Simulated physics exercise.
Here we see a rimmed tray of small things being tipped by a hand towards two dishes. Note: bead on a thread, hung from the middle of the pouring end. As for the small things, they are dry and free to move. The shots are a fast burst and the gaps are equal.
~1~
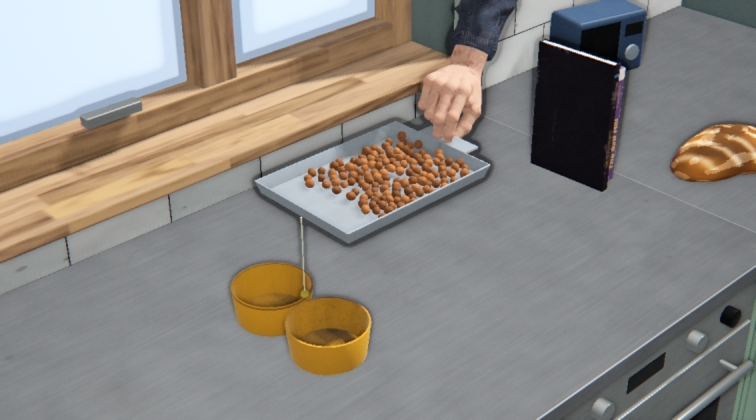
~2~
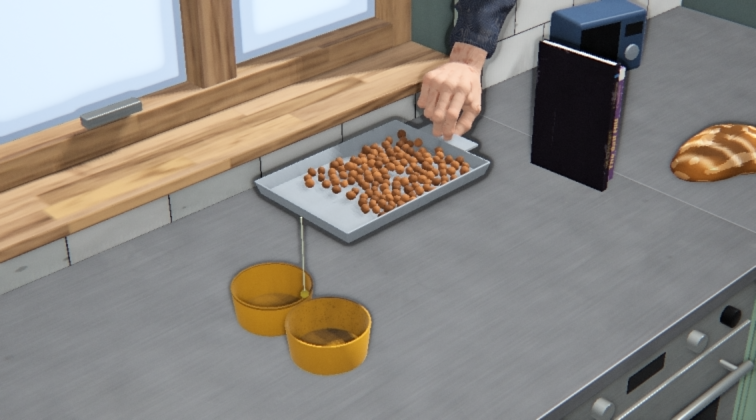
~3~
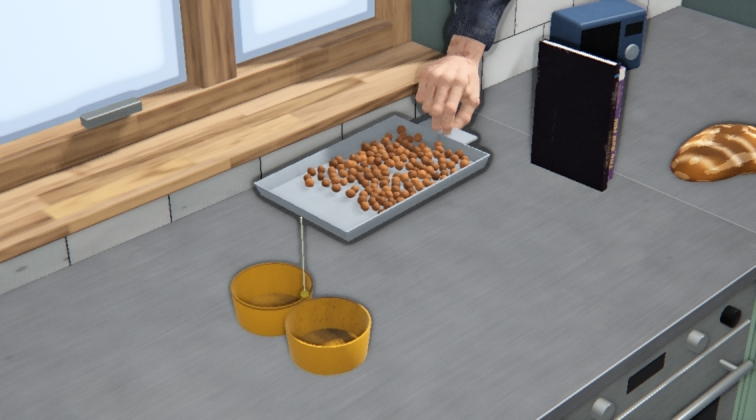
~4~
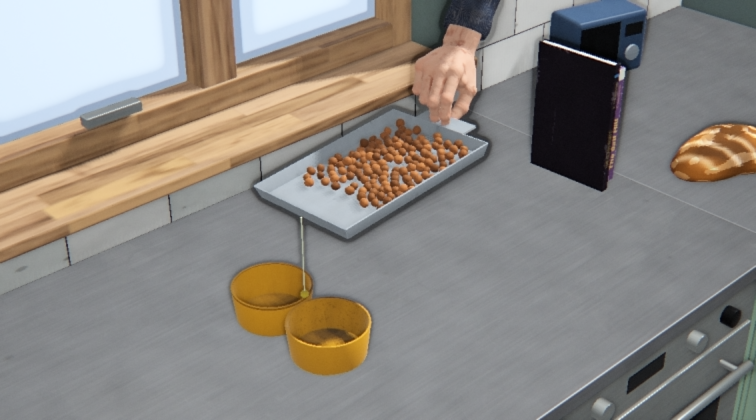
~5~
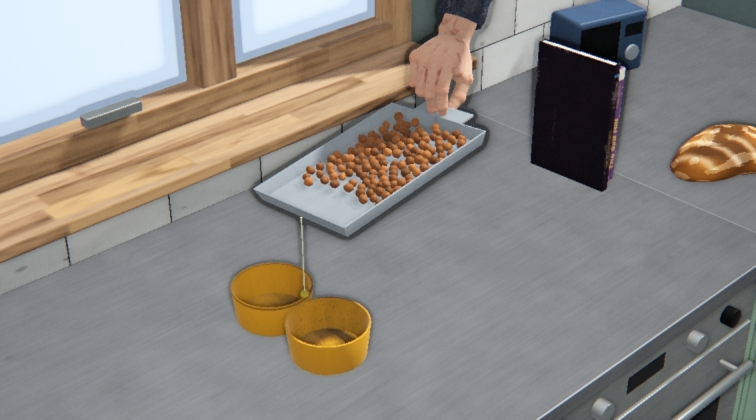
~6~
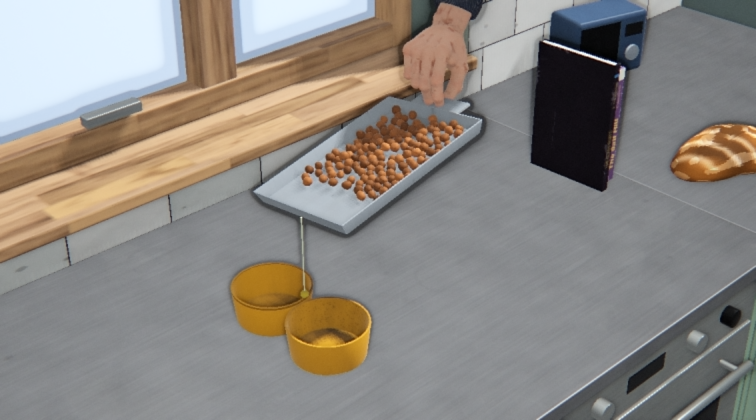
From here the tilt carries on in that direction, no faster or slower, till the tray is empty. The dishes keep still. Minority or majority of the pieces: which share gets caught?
Majority.
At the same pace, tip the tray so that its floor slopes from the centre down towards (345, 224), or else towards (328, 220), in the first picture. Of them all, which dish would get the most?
For the first slope the righthand dish, for the second the righthand dish.
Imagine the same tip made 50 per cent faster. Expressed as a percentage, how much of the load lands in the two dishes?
It would be some 80 in a hundred.
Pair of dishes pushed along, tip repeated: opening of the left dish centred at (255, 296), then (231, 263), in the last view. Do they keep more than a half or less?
At the first place more than half, at the second most of it.
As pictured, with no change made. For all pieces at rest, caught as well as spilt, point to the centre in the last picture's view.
Once it all stops, the middle lies near (266, 303).
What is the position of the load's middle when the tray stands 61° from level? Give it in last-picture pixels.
The middle of the pieces sits at roughly (305, 165).
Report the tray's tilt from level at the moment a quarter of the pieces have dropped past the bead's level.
About 95 degrees.
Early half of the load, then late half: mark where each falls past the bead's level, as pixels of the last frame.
The first part passes (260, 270); everything after passes (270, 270).
Soon, tray tipped steeply; all on the tray.
A while on, tray tipped right over; about a quarter on the tray; about half in the left dish; a small part outside both; about a quarter in the air.
Towards the end, tray tipped past a quarter turn; most in the left dish; a small part outside both.
Finally, tray tipped past a quarter turn; none in the right dish; most in the left dish; a small part outside both.
